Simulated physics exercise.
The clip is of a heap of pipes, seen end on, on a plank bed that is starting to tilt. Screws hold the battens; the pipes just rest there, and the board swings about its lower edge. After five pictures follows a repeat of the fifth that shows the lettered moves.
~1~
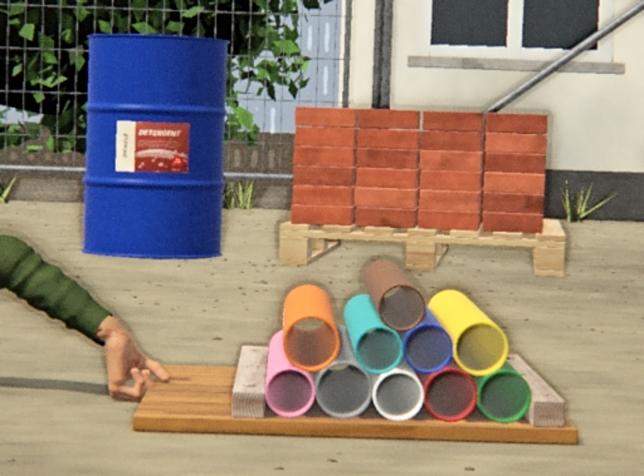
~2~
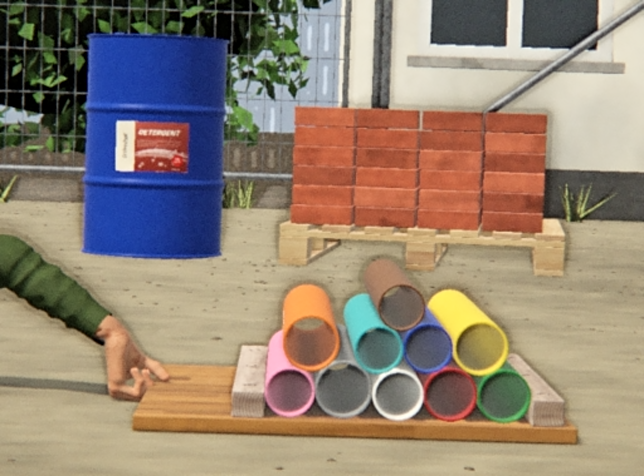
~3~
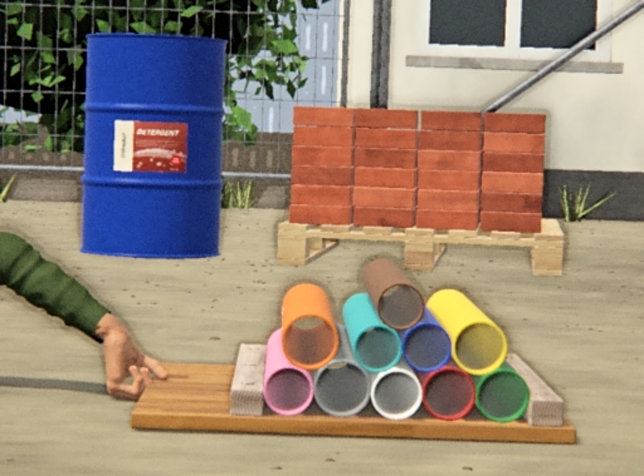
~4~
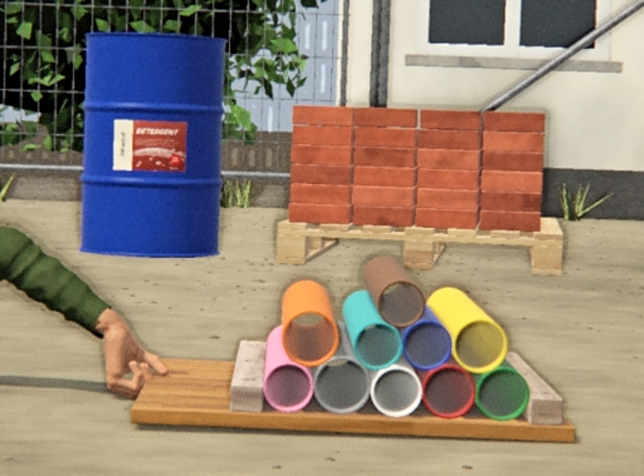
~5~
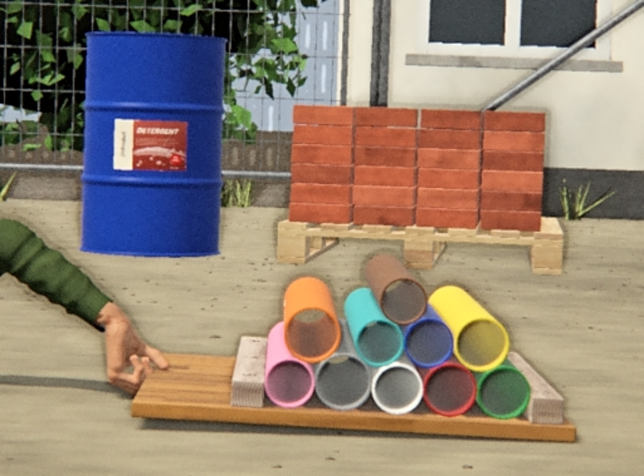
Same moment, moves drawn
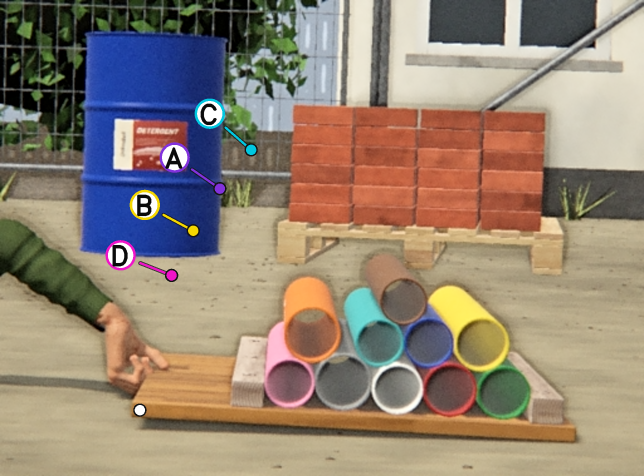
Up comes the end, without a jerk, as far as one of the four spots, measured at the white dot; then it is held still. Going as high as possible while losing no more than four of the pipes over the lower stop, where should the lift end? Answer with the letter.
Lift it to A and no more.
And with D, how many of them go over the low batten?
The count is none.
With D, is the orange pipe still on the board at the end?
Yes.
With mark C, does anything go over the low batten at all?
Yes, at C.
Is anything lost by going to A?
Yes.
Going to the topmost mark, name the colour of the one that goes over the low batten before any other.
It is the yellow one.
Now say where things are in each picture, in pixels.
In the first frame, blue pipe (428, 349); yellow pipe (481, 348); orange pipe (311, 343).
In the second frame, orange pipe (311, 343); brown pipe (402, 308).
In the third frame, board (348, 387); grey pipe (343, 389).
In the fourth frame, board (348, 385); pink pipe (289, 387); grey pipe (342, 386).
In the fifth frame, board (349, 381); pink pipe (290, 383); grey pipe (343, 382).
On the marked copy, A at (220, 188); B at (193, 230); C at (251, 150); D at (172, 276); the white dot at (140, 410).
Following A. Soon after the start, board at 18°.
Later, board at 33°.
In the end, board at 33°, four over the low batten (turquoise, blue, yellow, brown).
As for the rest, B four over the low batten (turquoise, blue, yellow, brown); C five over the low batten; D none over the low batten.
